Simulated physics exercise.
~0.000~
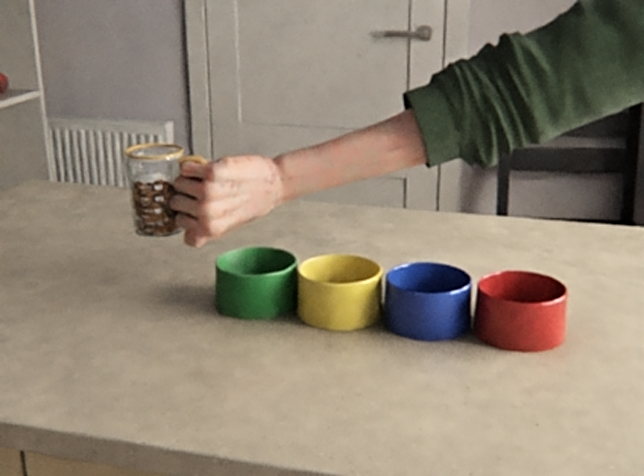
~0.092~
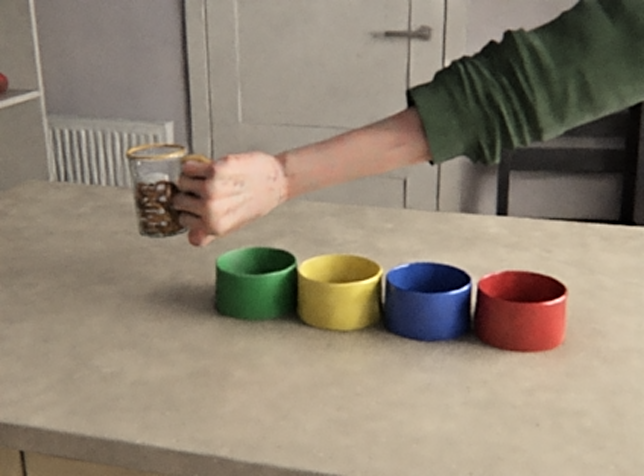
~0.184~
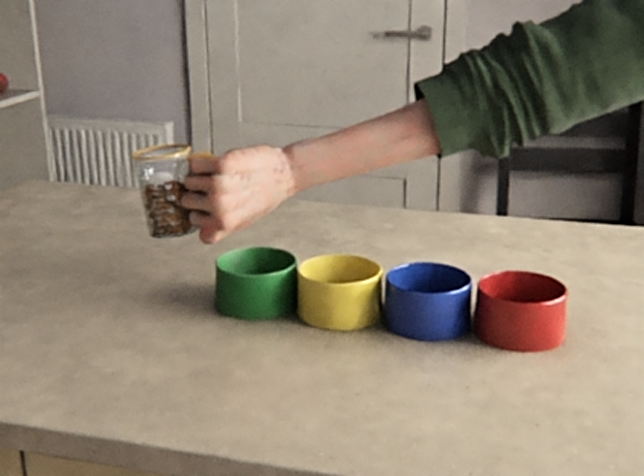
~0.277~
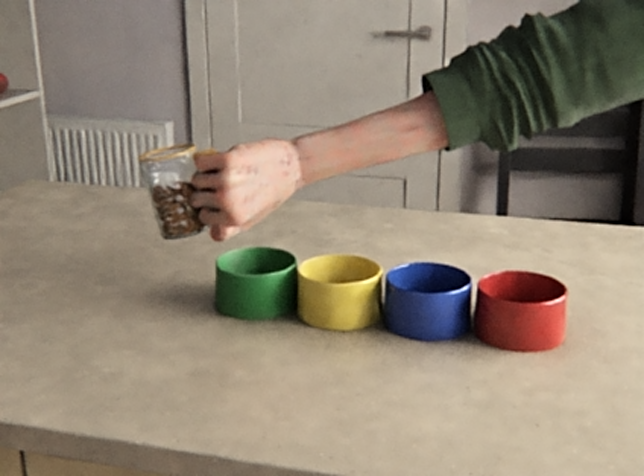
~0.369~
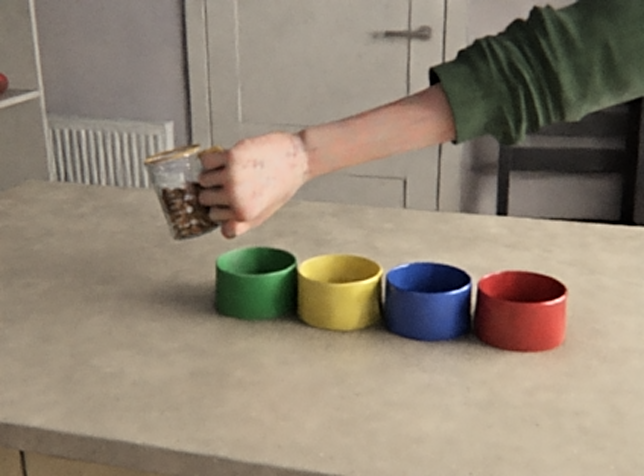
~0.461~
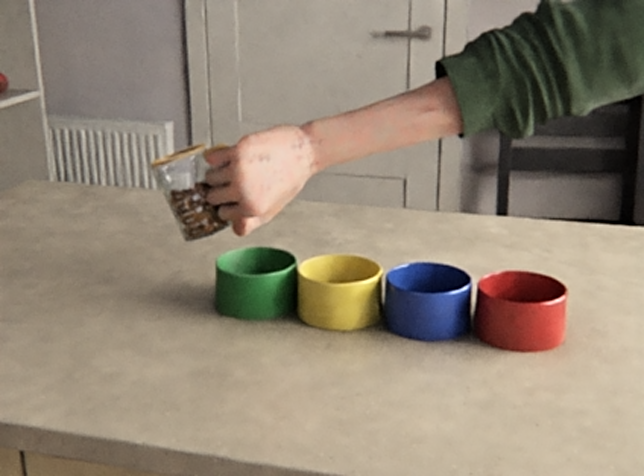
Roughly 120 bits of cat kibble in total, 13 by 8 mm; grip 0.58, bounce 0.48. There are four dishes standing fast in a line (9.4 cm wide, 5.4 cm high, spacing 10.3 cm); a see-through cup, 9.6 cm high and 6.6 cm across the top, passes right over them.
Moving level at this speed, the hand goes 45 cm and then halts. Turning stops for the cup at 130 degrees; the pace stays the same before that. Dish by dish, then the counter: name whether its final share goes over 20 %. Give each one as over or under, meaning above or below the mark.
Red: Under, blue: Under, green: Under, yellow: Over, counter: Under.
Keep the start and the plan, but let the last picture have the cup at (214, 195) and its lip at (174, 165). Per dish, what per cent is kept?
Red 60, blue 40, green 0, yellow 0.
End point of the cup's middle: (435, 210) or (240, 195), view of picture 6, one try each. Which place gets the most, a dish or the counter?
Most goes to: Yellow, then counter.
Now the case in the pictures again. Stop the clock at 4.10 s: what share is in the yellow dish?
Roughly 85 %.
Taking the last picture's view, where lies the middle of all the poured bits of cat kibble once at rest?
When it all comes to rest, the middle is near (353, 300).
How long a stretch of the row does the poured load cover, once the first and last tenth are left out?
Some 7 centimetres.
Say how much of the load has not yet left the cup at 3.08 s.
0 %.
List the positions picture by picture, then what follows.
In the first frame, cup at (157, 191), tilt 0 degrees, lip at (129, 150), moved 0.0 cm; middle of the pieces at (160, 204); green dish at (256, 261); yellow dish at (340, 269); blue dish at (429, 278); red dish at (522, 287).
In the second frame, cup at (160, 191), tilt 2 degrees, lip at (131, 151), moved 0.4 cm; middle of the pieces at (163, 204).
In the third frame, cup at (168, 192), tilt 6 degrees, lip at (137, 153), moved 1.5 cm; middle of the pieces at (172, 205).
In the fourth frame, cup at (177, 192), tilt 11 degrees, lip at (143, 156), moved 2.6 cm; middle of the pieces at (182, 206).
In the fifth frame, cup at (185, 193), tilt 15 degrees, lip at (149, 159), moved 3.6 cm; middle of the pieces at (191, 206).
In the sixth frame, cup at (194, 193), tilt 20 degrees, lip at (155, 163), moved 4.7 cm; middle of the pieces at (201, 207); green dish at (256, 261); yellow dish at (340, 269); blue dish at (429, 278); red dish at (522, 287). Its pace works out near 50 degrees a second; the hand travels 12 cm a second.
Then, at 2.03 s, tilt 98 degrees; cup holds 100 %.
Then, at 3.08 s, tilt 130 degrees; cup holds 0 %, blue 5 %, yellow 85 %.
After 4.10 s, tilt 130 degrees; cup holds 0 %, blue 5 %, yellow 85 %.
By 4.4 s all is still; red 0 %, blue 5 %, green 0 %, yellow 85 %, counter 10 %.
